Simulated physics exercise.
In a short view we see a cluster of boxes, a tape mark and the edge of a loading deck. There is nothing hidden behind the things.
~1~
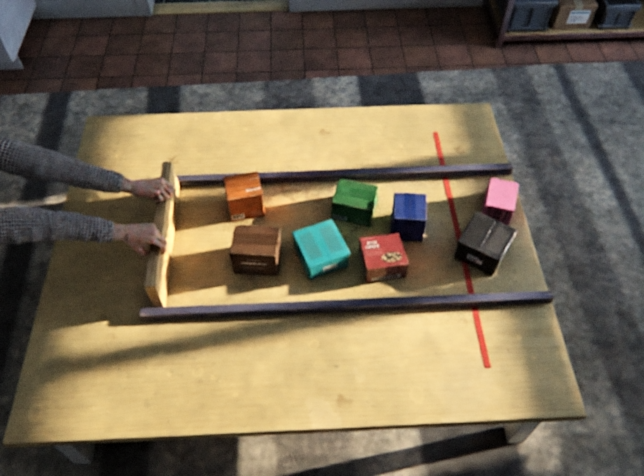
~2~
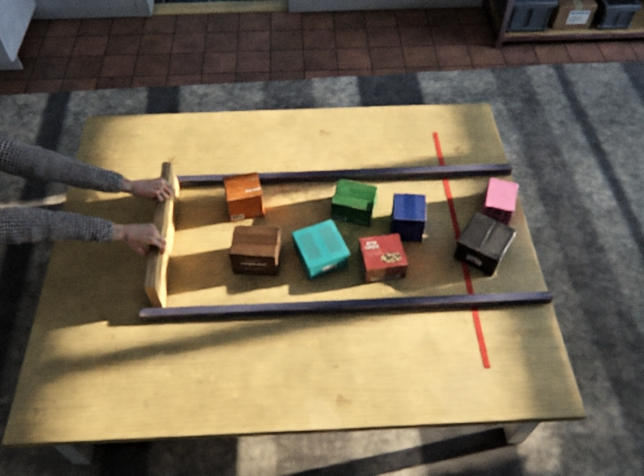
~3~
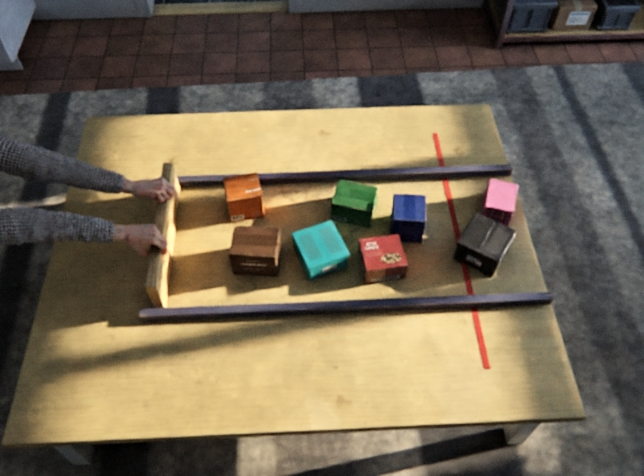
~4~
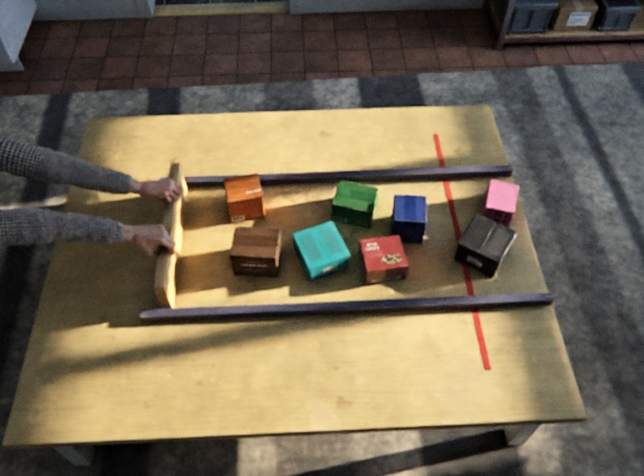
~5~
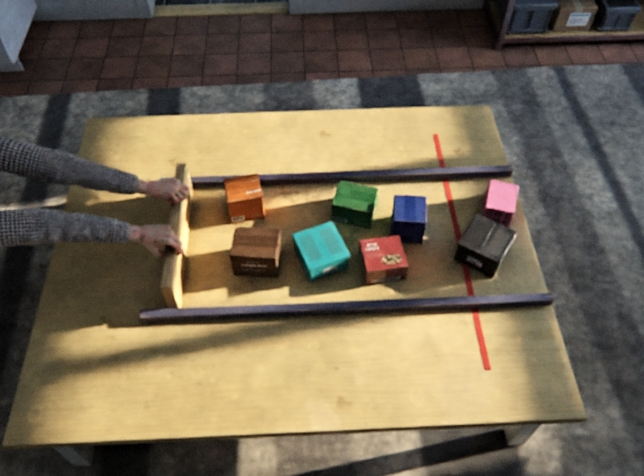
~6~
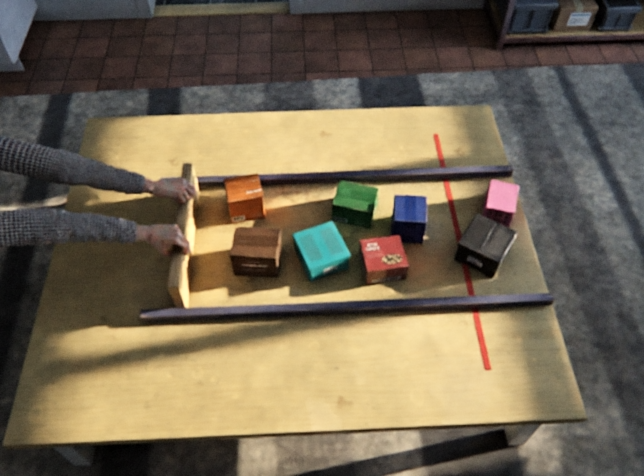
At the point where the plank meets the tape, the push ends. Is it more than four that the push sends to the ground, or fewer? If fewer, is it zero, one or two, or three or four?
Well, the ones that get knocked off number between three and four.
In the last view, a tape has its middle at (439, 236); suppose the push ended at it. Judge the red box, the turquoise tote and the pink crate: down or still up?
Lab note: Red box comes off; turquoise tote is safe; pink crate comes off.
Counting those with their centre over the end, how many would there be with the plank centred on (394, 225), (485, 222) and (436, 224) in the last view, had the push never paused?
The counts are 1, 6 and 3, in that order.
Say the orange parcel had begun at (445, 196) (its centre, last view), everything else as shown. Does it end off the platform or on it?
Set there, the object keeps its spot.
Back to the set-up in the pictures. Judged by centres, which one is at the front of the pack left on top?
It would be the turquoise tote.
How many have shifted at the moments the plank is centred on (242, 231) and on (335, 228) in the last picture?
I count 2 first and 7 after.
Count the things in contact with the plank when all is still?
2.
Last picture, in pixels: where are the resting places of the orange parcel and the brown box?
Near (471, 192) and (491, 244).
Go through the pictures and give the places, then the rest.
The first frame shows pink crate (500, 201); black tote (485, 244); blue parcel (408, 217); plank (164, 232); tape (458, 233).
The second frame shows black tote (484, 244); turquoise tote (320, 250).
The third frame shows blue parcel (408, 218); orange parcel (244, 198).
The fourth frame shows pink crate (500, 203); plank (172, 234).
The fifth frame shows black tote (485, 246); brown box (257, 252).
The sixth frame shows pink crate (500, 203); black tote (485, 246); blue parcel (409, 219); plank (185, 233); tape (459, 235).
Soon after, none off yet; pink crate at rest near (500, 203); black tote at rest near (485, 246); blue parcel at rest near (409, 219).
Then, none off yet; pink crate at rest near (500, 203); black tote moved about its own width near (526, 239); blue parcel moved about its own width near (457, 217).
By the end, the number that fall off is three or four; fallen, red box, blue parcel, black tote and pink crate.
